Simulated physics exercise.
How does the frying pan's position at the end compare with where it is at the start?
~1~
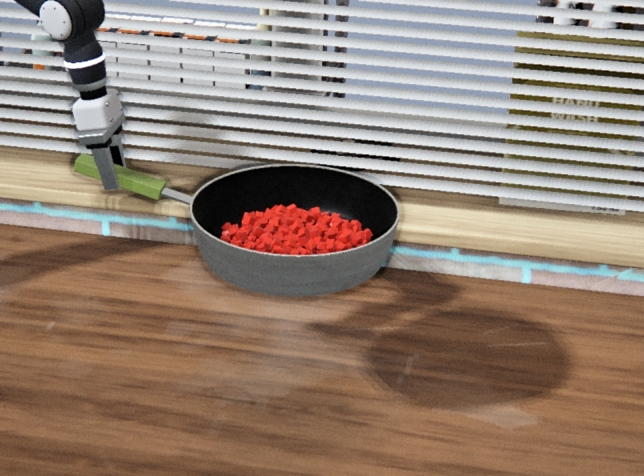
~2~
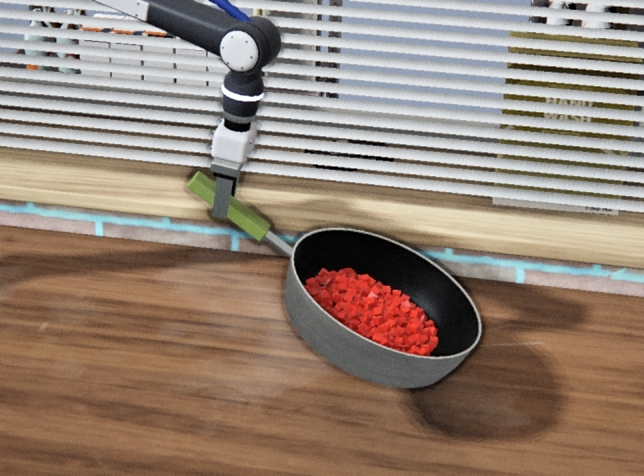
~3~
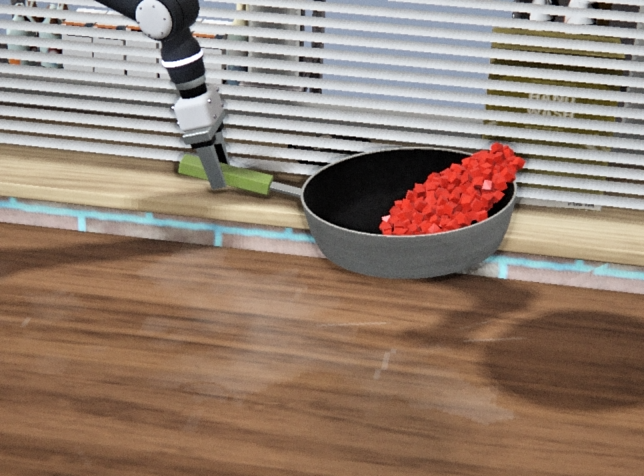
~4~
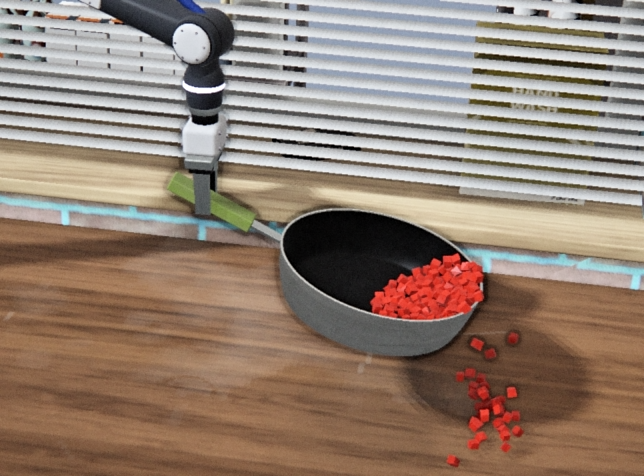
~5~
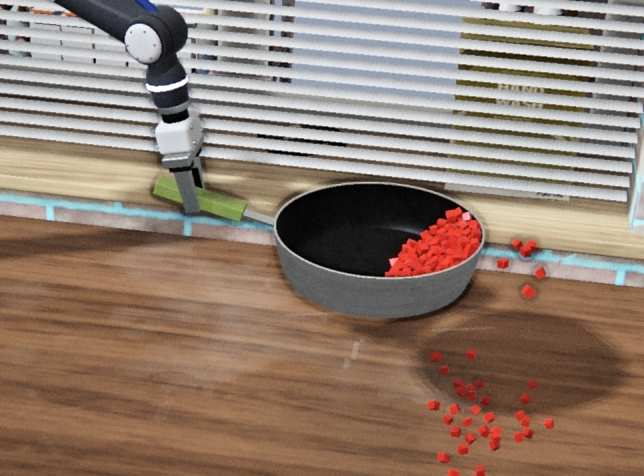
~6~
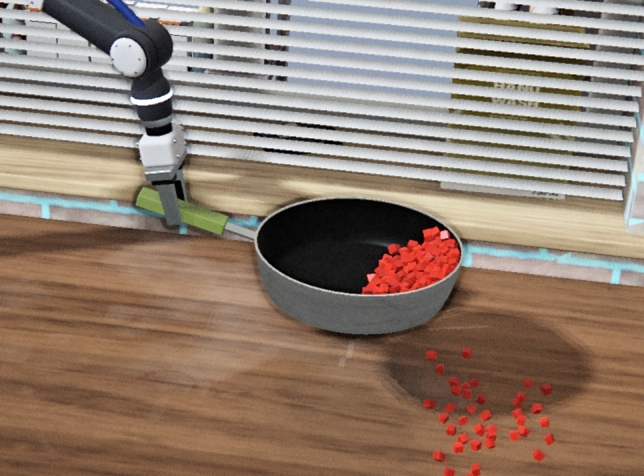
At the end the frying pan is farther to the right and slightly lower in the view than it is at the start.
A robot arm tips and swings a frying pan, spilling some red cubes onto the table.
